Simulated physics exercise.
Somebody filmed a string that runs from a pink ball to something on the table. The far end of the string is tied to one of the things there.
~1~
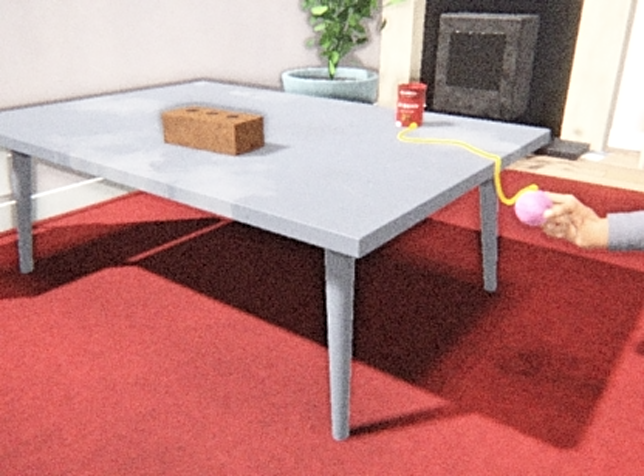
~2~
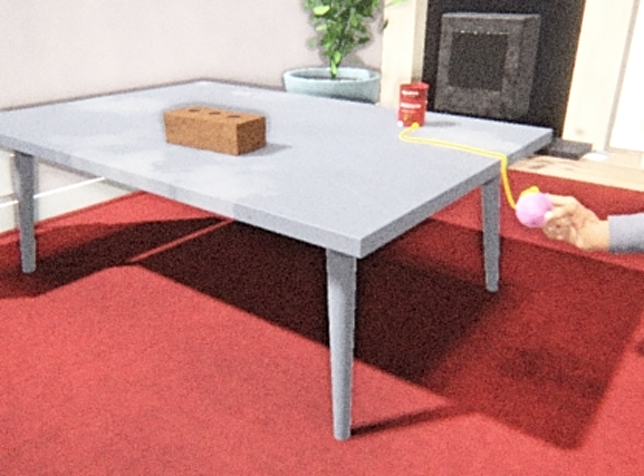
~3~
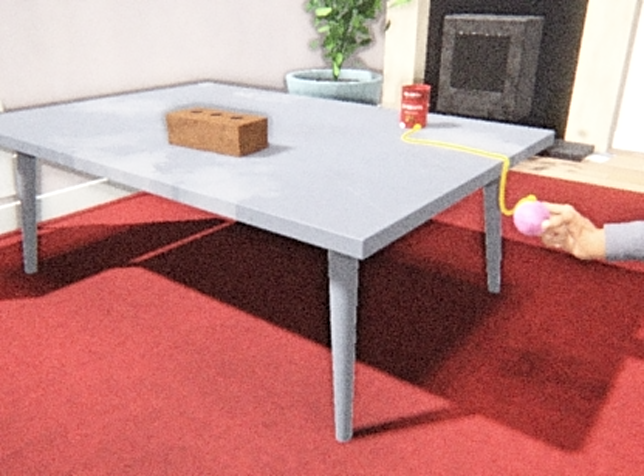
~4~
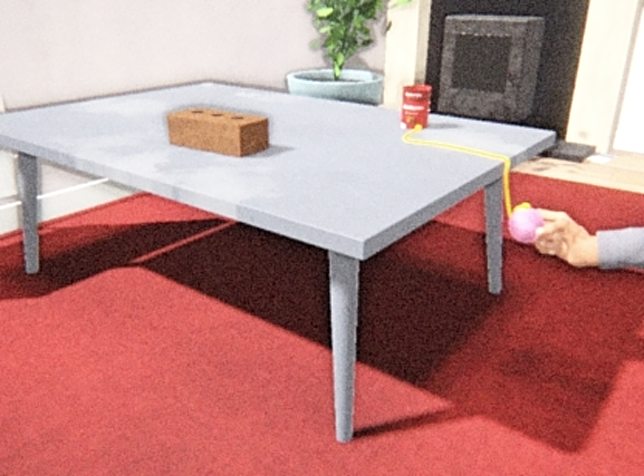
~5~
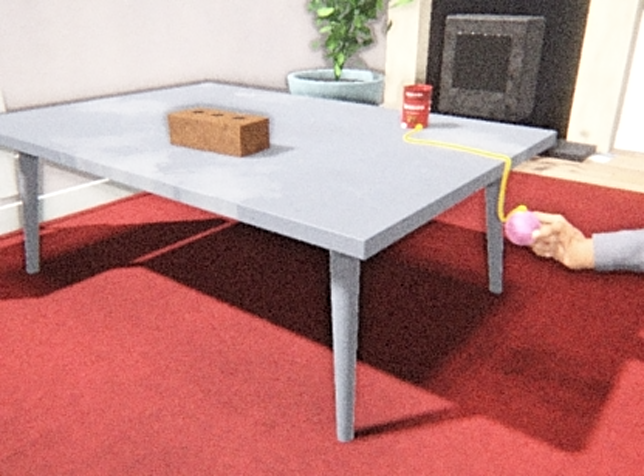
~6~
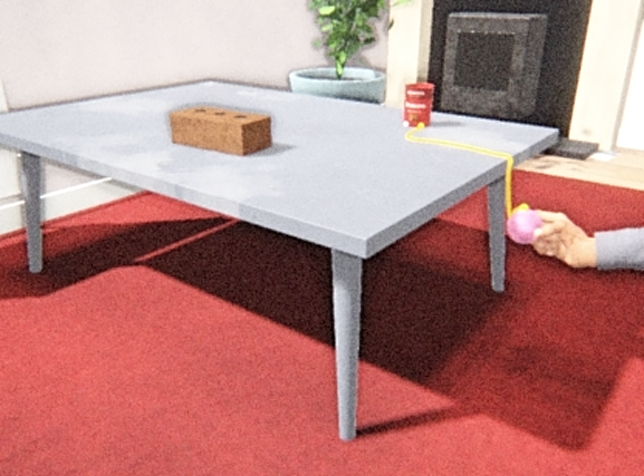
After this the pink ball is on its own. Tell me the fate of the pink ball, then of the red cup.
The pink ball reaches the floor; the red cup gets pulled over the edge.
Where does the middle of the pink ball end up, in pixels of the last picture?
It ends at (516, 352).
Then, 0.32 s after the last picture, ball on the floor near (505, 349); brick unmoved; cup tugged along near (451, 115).
Then, 0.62 s after the last picture, ball on the floor near (502, 346); brick unmoved; cup down on the floor.
Then, 0.94 s after the last picture, ball on the floor near (510, 349); brick unmoved; cup down on the floor.
At rest, ball on the floor near (516, 352); brick unmoved; cup down on the floor. The pink ball lands on the floor and the red cup follows it down.
